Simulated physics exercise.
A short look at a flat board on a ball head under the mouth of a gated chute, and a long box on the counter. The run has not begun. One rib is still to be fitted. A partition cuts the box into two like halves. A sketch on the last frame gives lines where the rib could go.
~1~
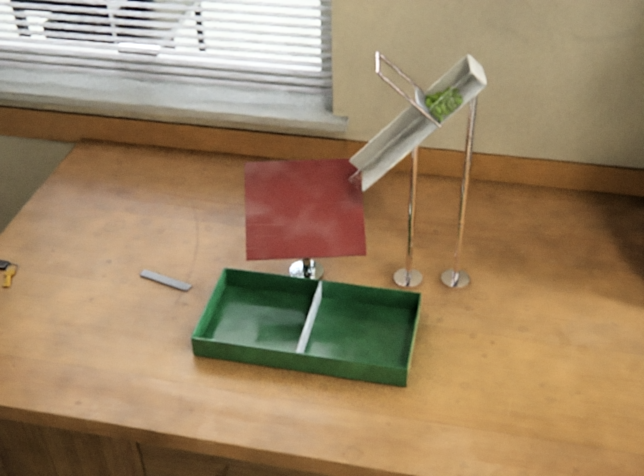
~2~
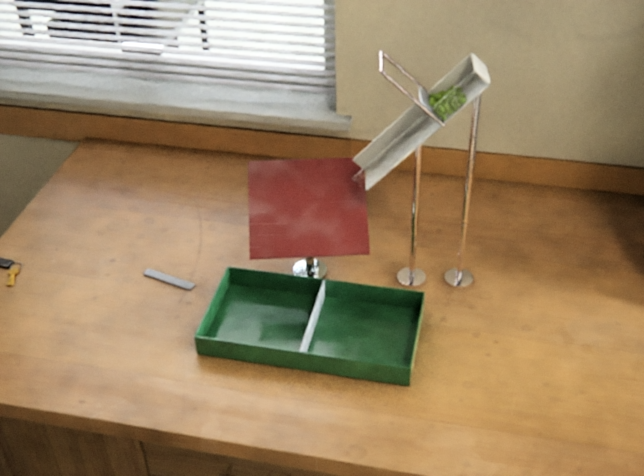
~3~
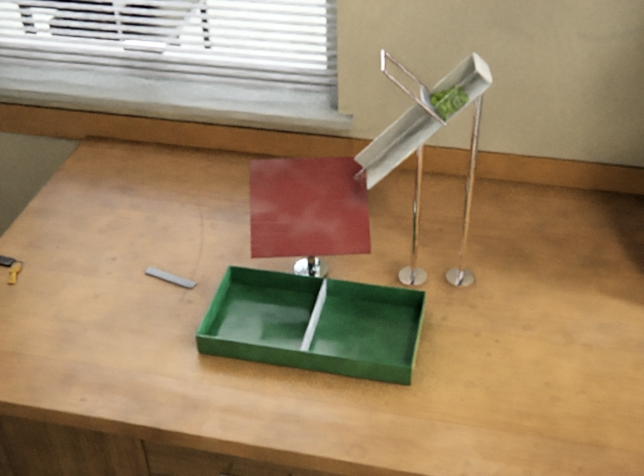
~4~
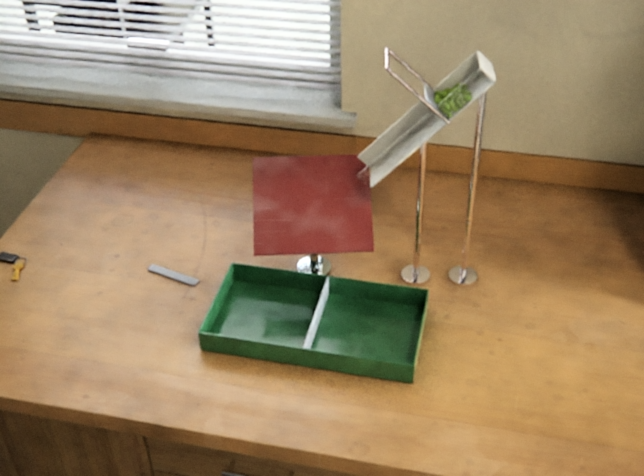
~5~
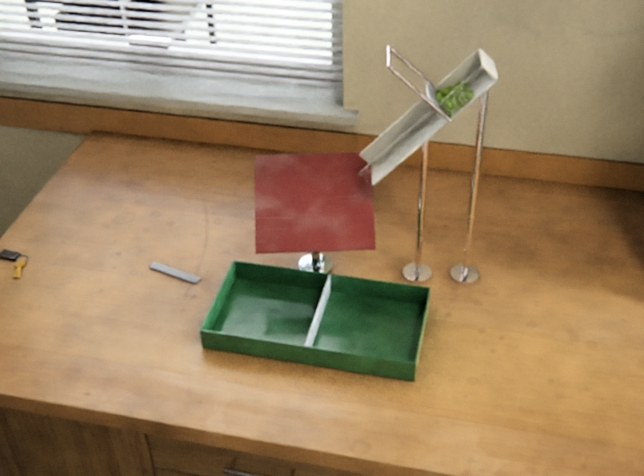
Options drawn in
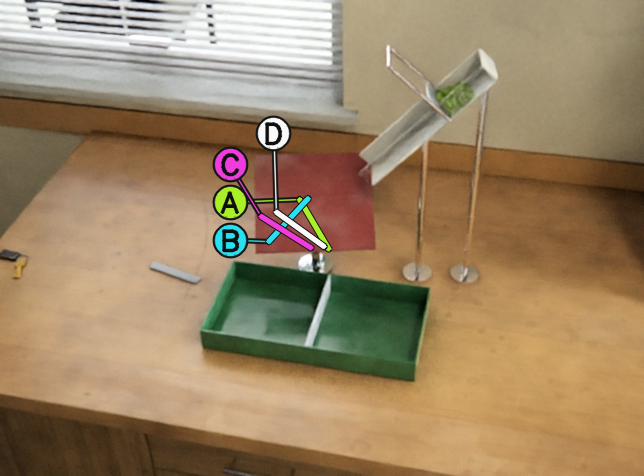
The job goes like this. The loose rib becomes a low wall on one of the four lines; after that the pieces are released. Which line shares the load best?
The answer is line C.
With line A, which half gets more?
More lands on the right.
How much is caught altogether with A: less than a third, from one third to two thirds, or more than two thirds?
More than two thirds.
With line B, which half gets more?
Left.
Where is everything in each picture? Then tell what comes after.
In the first picture, load behind the gate at (442, 102), dried peas; lip of the chute at (363, 182), sloping fairly steeply.
In the second picture, middle of the board at (308, 207), tilted fairly steeply; middle of its low edge at (310, 256); of its high edge at (306, 159).
In the third picture, front corners of the box at (196, 335) and (411, 367); front end of its middle wall at (301, 351); gate still shut at (425, 97).
In the fourth picture, middle of the load at (451, 98); lip at (371, 178).
In the fifth picture, middle of the load at (453, 96); lip at (373, 176).
On the marked copy, line A from (299, 199) to (328, 248); line B from (308, 198) to (268, 241); line C from (261, 216) to (310, 247); line D from (276, 212) to (324, 246).
For line A, of what is caught, a small part in the left half, nearly all in the right.
For line B, of what is caught, most in the left half, about a quarter in the right.
For line C, of what is caught, about half in the left half, about half in the right.
For line D, of what is caught, a small part in the left half, nearly all in the right.
